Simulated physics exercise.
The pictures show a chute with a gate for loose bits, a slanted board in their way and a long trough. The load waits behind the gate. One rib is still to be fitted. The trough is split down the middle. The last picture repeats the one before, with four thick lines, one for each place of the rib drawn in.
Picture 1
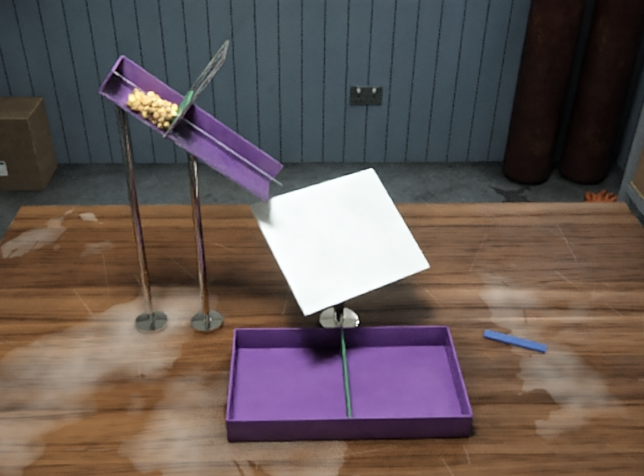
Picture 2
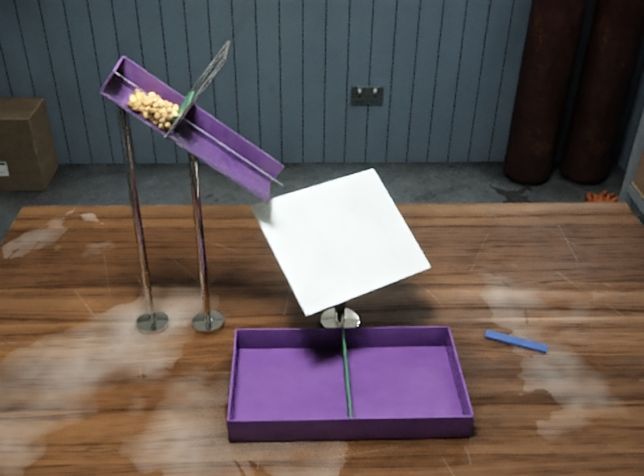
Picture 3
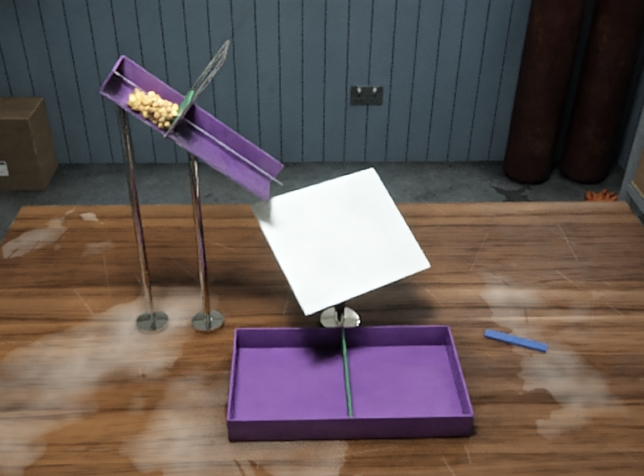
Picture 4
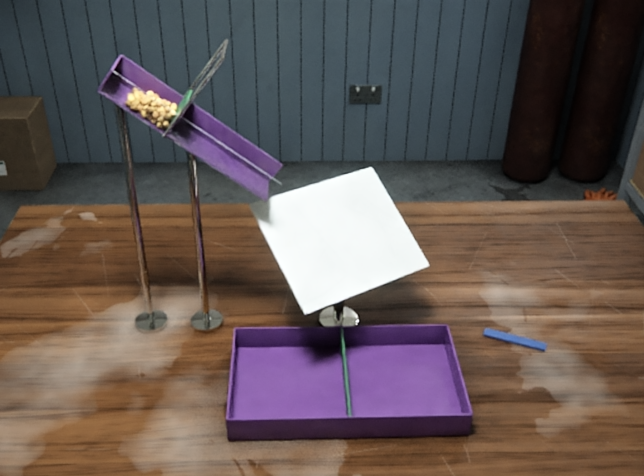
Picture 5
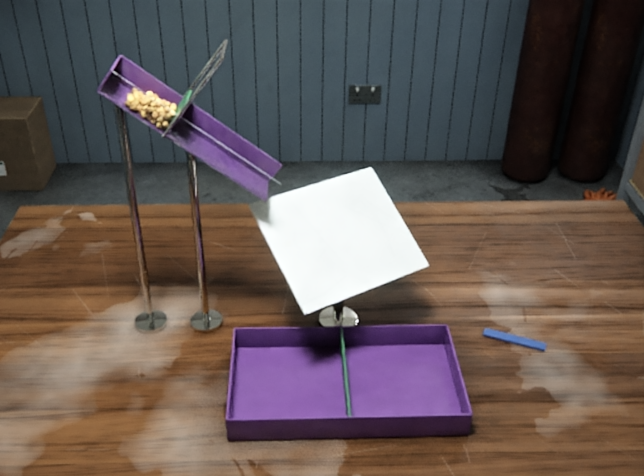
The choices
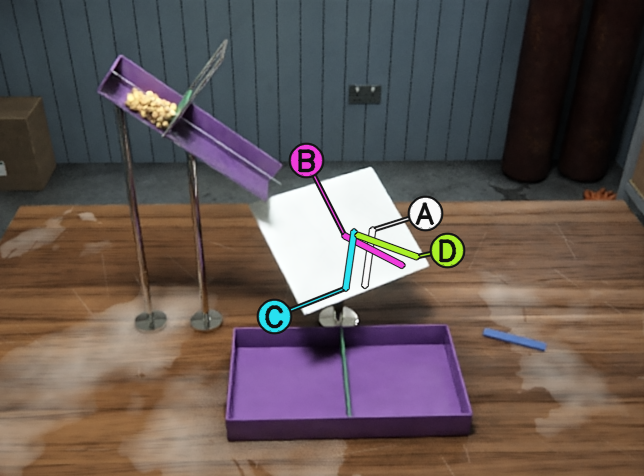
On a wooden table before a blue-grey panelled wall, pale chickpeas sit behind a gate in a purple chute sloping down to the right, above a slanted white board and a divided purple trough. The gate stays shut and the chickpeas stay bunched behind it, with nothing visibly moving throughout.
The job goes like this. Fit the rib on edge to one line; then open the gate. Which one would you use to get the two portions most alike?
Go for C.
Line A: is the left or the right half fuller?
More lands on the right.
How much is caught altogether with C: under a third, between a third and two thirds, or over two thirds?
It is over two thirds.
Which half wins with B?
More lands on the right.
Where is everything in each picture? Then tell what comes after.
The first frame shows load behind the gate at (157, 111), dried chickpeas; lip of the chute at (268, 193), sloping fairly steeply.
The second frame shows middle of the board at (343, 237), tilted fairly steeply; middle of its low edge at (372, 290); of its high edge at (315, 186).
The third frame shows front corners of the trough at (228, 420) and (473, 415); front end of its middle wall at (351, 418); gate still shut at (188, 102).
The fourth frame shows middle of the load at (156, 111); lip at (268, 192).
The fifth frame shows middle of the load at (156, 111); lip at (267, 192).
On the marked copy, line A from (372, 230) to (364, 285); line B from (344, 235) to (401, 265); line C from (354, 231) to (345, 288); line D from (357, 235) to (416, 256).
Choosing A, of what is caught, a stray few in the left half, nearly all in the right.
Choosing B, of what is caught, none in the left half, all in the right.
Choosing C, of what is caught, about two thirds in the left half, about a third in the right.
Choosing D, of what is caught, none in the left half, all in the right.
